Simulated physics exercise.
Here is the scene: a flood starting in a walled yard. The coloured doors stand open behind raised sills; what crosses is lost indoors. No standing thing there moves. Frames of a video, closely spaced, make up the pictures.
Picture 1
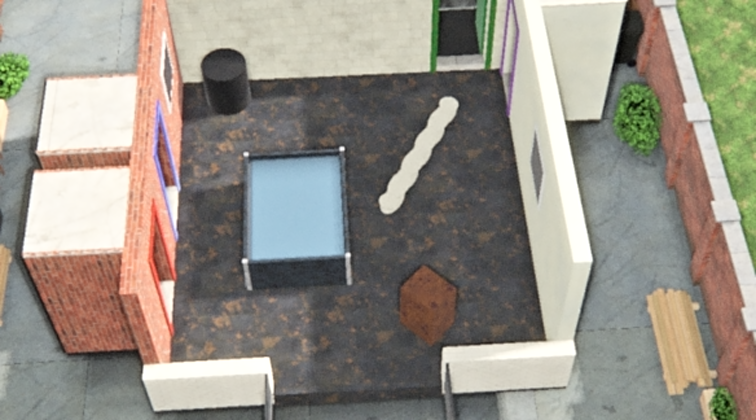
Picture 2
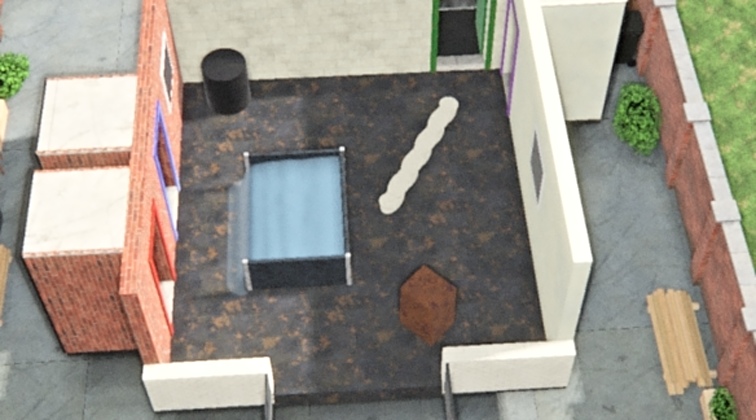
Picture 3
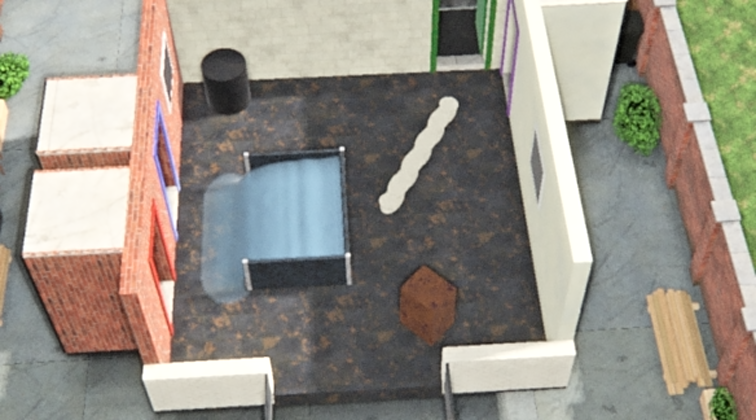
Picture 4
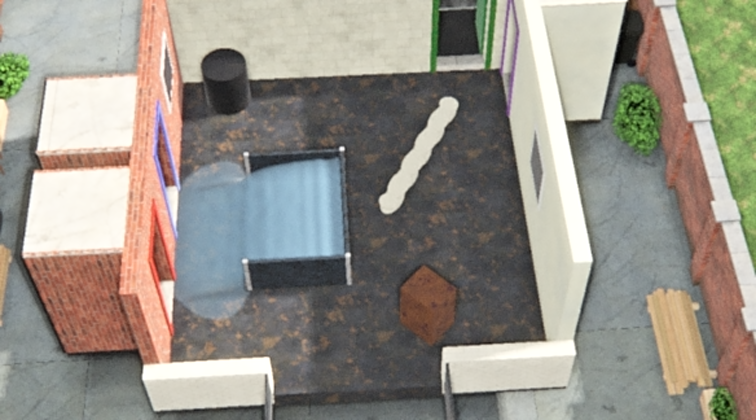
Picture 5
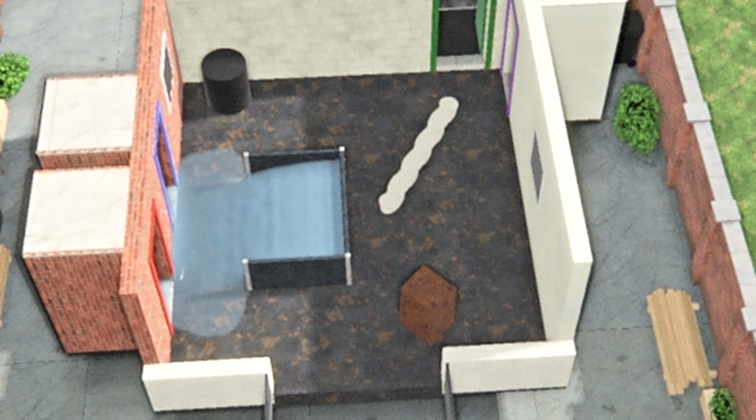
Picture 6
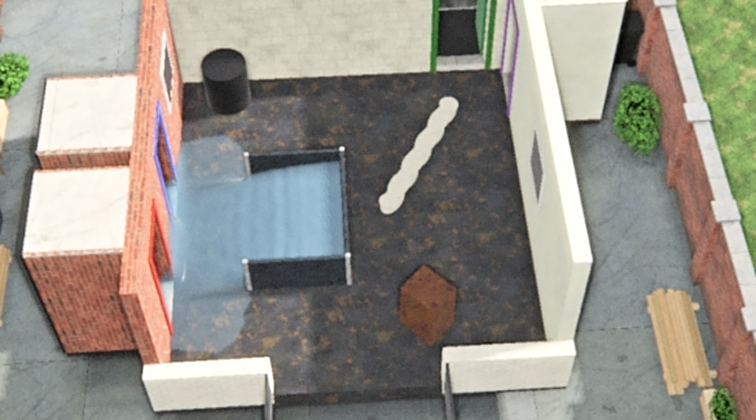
In a walled yard, water pours from a tank's left side and spreads across the dark floor.
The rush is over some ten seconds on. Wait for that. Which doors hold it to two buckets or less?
Purple door: No, red door: No, green door: Yes, blue door: No.
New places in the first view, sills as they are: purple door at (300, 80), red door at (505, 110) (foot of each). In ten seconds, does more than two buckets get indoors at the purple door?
The purple one falls short.
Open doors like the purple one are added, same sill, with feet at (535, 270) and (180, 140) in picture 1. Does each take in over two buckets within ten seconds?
Result - first door doesn't reach the limit, second door gets past the limit.
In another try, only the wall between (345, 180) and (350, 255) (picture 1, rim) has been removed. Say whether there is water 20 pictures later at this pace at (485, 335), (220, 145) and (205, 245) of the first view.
Taking the points in order: Swamped, unwetted and unwetted.
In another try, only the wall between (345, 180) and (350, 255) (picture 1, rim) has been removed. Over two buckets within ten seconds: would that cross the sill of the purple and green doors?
First purple door crosses the line, then green door crosses the line.
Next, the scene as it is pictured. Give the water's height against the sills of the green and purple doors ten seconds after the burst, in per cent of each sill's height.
The first is near 50 per cent, the second near 120 per cent.
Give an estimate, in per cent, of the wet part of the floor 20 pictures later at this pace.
My estimate is roughly 50 percent.
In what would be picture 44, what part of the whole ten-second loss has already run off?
It comes to around 80 per cent.
A moment on, water covers 20 % of the floor; the purple door not reached, the red door far over two buckets in, the green door not reached, the blue door far over two buckets in.
Next, water covers 25 % of the floor; the purple door not reached, the red door far over two buckets in, the green door not reached, the blue door far over two buckets in.
Then, water covers 50 % of the floor; the purple door not reached, the red door far over two buckets in, the green door not reached, the blue door far over two buckets in.
Later, water covers 80 % of the floor; the purple door over two buckets in, the red door far over two buckets in, the green door wet at the sill, nothing in, the blue door far over two buckets in.
In the end, water covers 90 % of the floor; the purple door over two buckets in, the red door far over two buckets in, the green door wet at the sill, nothing in, the blue door far over two buckets in.
